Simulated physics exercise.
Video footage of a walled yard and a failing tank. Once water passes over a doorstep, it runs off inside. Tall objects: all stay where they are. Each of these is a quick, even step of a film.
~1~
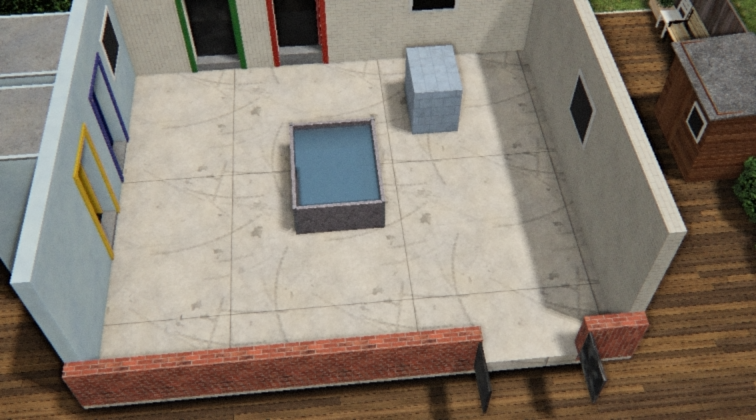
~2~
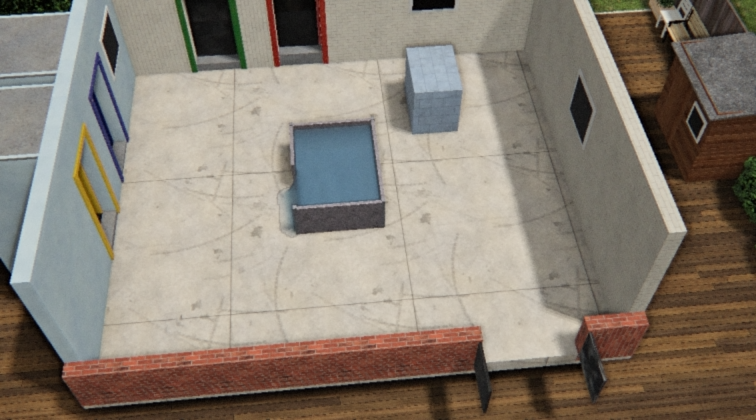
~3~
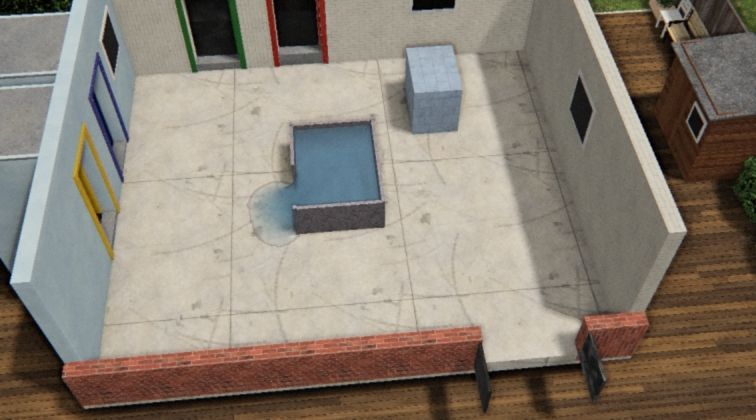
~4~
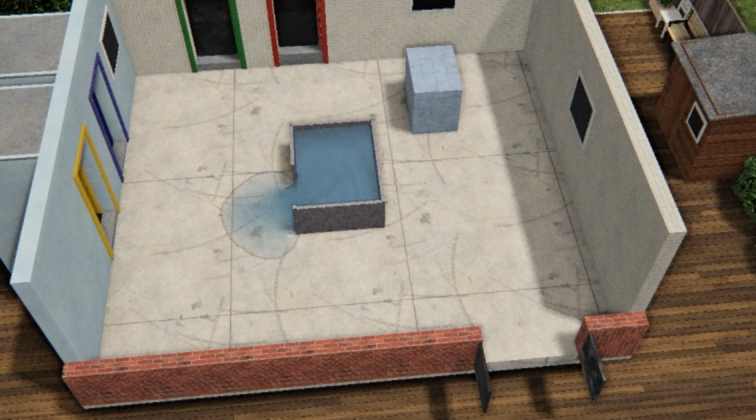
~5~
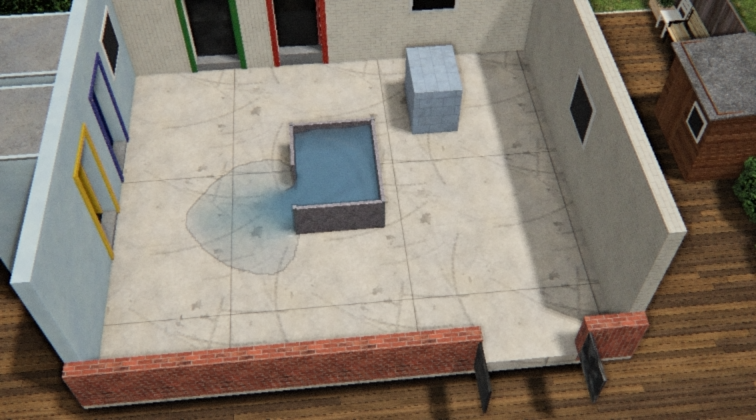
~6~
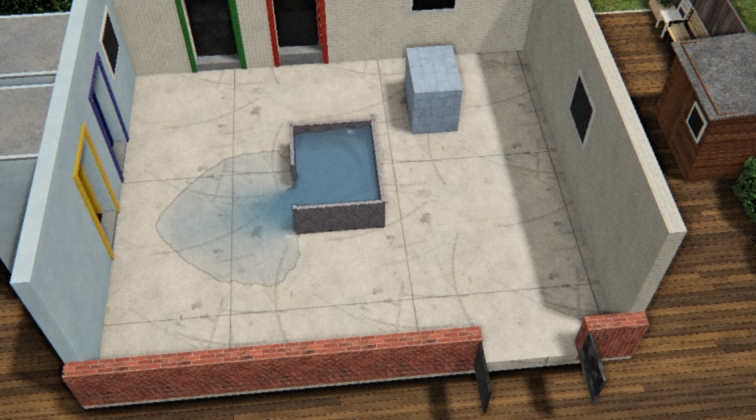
Water pours from a gap in the left side of a raised rectangular tank in a walled yard, spreading leftward across the pale paved floor in a widening puddle, while the tall grey-blue block behind the tank stays still.
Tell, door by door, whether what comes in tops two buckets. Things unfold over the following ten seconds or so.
The green door stays within two buckets of inflow, the blue door passes two buckets of inflow, the red door stays within two buckets of inflow, the yellow door passes two buckets of inflow.
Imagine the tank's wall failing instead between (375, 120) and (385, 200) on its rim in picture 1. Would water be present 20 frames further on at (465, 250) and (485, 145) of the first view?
Log: Point 1 inundated; point 2 inundated.
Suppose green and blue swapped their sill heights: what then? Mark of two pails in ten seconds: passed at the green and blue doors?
After the swap, the green door falls short while the blue door falls short.
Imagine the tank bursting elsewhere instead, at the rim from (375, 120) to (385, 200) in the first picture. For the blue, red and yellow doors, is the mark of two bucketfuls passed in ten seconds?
In sequence, blue is below the limit while red is below the limit and yellow is below the limit.
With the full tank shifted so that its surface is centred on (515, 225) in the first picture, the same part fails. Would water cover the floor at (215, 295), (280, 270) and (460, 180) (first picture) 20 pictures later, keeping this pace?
In turn: Awash, flooded, no water.
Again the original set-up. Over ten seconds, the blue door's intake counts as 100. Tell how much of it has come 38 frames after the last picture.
Estimate: Some 100 per cent.
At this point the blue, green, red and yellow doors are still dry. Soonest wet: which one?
Looks like the door marked yellow.
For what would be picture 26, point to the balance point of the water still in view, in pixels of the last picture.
The water centres close to (228, 225).
A moment on, water covers 20 % of the floor; the green door not reached, the blue door not reached, the red door not reached, the yellow door under two buckets in.
Next, water covers 25 % of the floor; the green door not reached, the blue door under two buckets in, the red door not reached, the yellow door over two buckets in.
Then, water covers 30 % of the floor; the green door not reached, the blue door over two buckets in, the red door not reached, the yellow door far over two buckets in.
Later, water covers 50 % of the floor; the green door wet at the sill, nothing in, the blue door over two buckets in, the red door wet at the sill, nothing in, the yellow door far over two buckets in.
In the end, water covers 80 % of the floor; the green door wet at the sill, nothing in, the blue door over two buckets in, the red door wet at the sill, nothing in, the yellow door far over two buckets in.
